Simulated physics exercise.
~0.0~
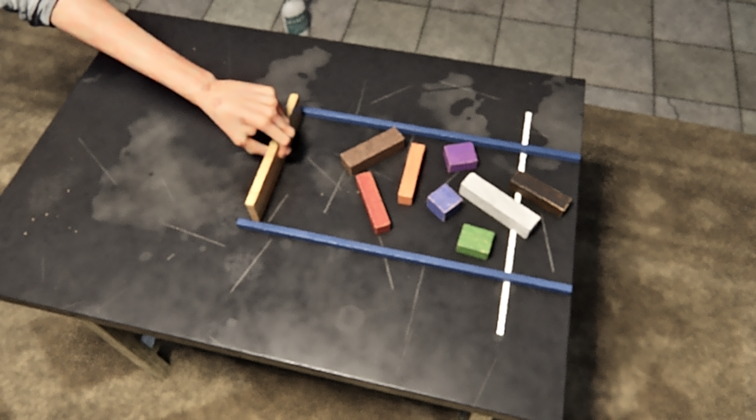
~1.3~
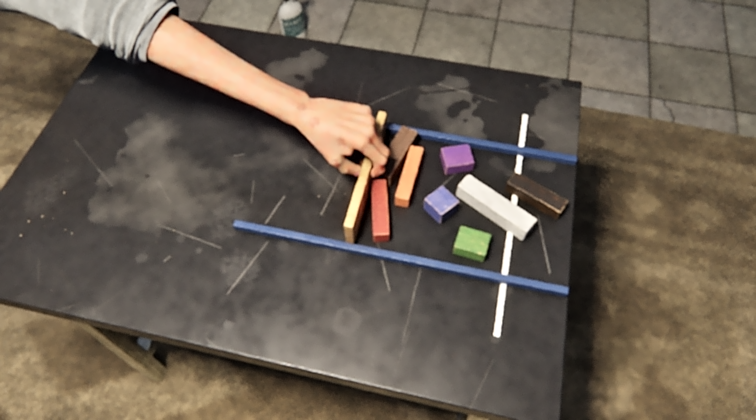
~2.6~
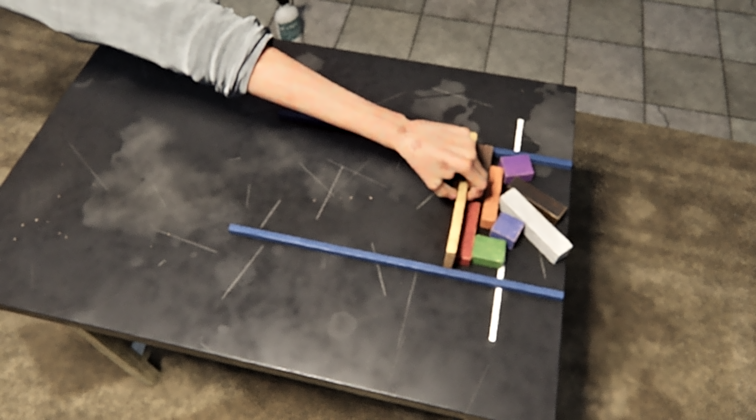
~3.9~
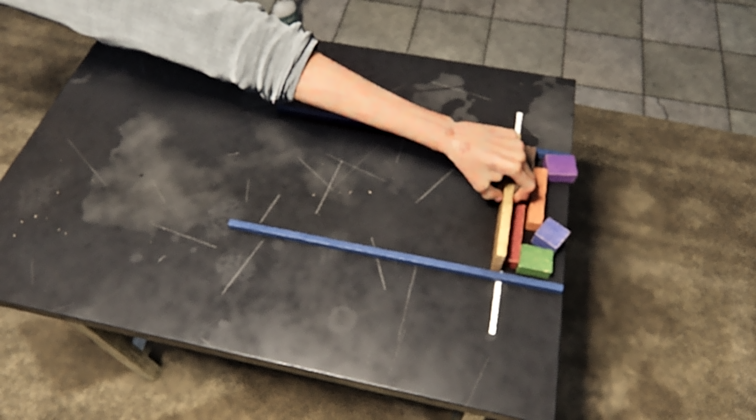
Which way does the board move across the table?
The board moves to the right, pushed along by the hand.
A hand-pushed board sweeps blocks right to a white strip, and two bars fall off.
